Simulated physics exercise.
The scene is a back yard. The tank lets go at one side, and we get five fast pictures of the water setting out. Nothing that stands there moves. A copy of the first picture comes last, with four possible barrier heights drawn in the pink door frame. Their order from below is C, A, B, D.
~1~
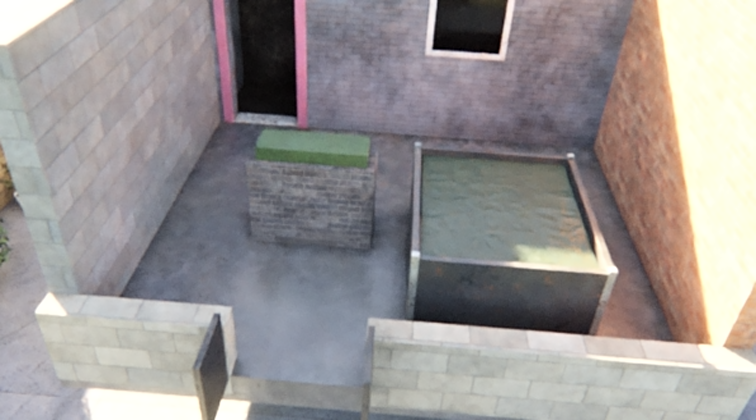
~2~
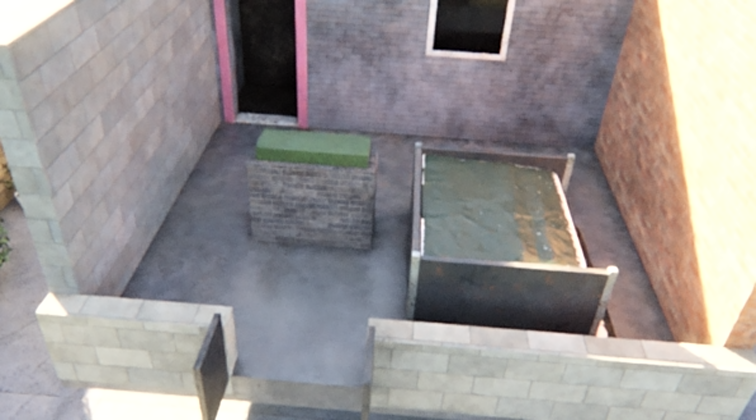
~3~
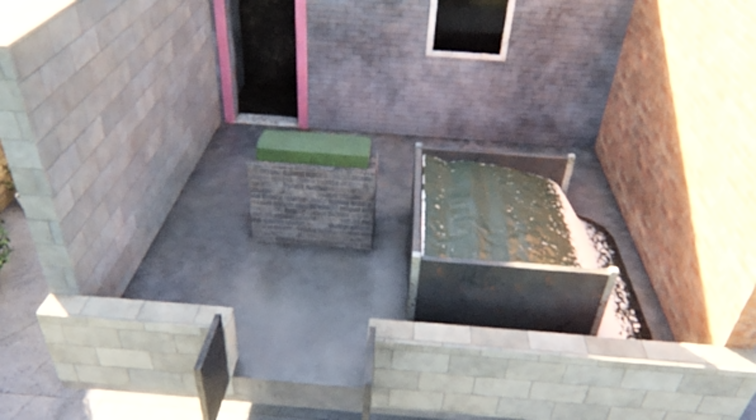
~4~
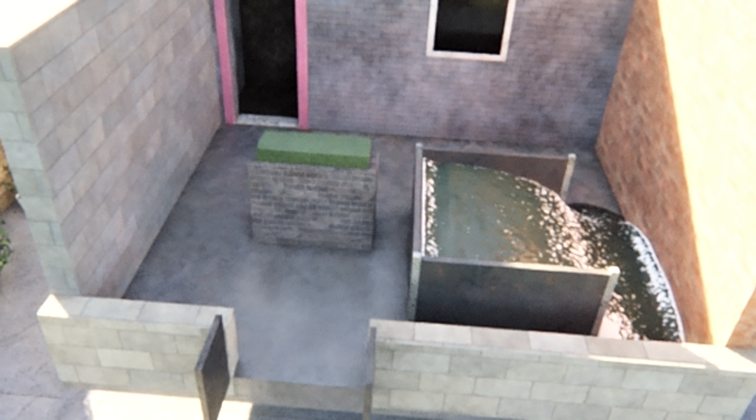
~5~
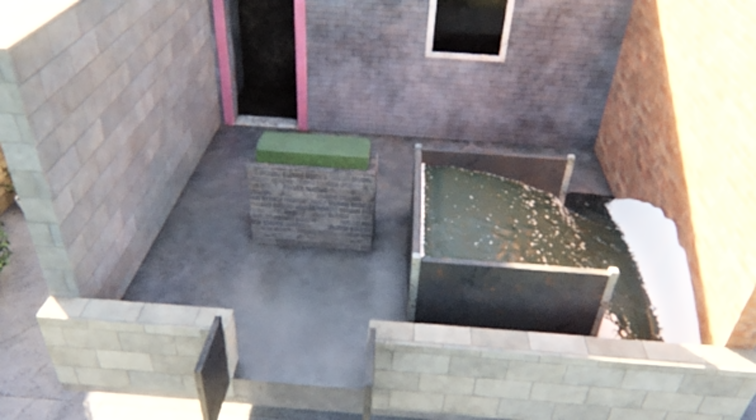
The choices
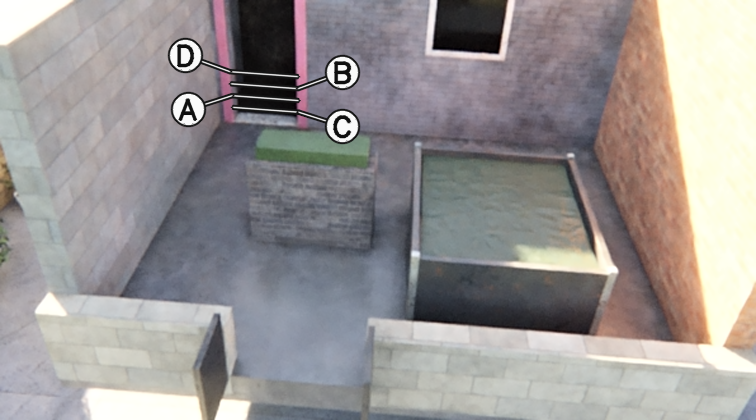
Water pouring out of the open right side of a dark tank and spreading across a walled back yard's ground.
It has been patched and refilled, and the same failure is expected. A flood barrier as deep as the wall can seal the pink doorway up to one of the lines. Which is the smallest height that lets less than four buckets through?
C is the one.
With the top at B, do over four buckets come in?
No, that is safe.
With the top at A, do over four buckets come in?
No, not at all.
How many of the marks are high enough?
All four.
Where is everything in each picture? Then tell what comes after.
The first frame shows water in the tank at rest, its middle at (501, 208); foot of the pink doorway at (266, 124); open gate at (300, 308).
In the second frame, water covers 3 % of the ground, its front hidden from here.
The third frame shows front seen at (632, 311), 7 % of the ground wet.
The fourth frame shows front seen at (605, 212), 12 % of the ground wet.
The fifth frame shows front seen at (614, 199), 13 % of the ground wet.
On the marked copy, A at (265, 98); B at (264, 86); C at (265, 109); D at (263, 74); from the bottom up C, A, B, D.
Choosing A, nothing gets over.
Choosing B, nothing gets over.
Choosing C, nothing gets over.
Choosing D, nothing gets over.
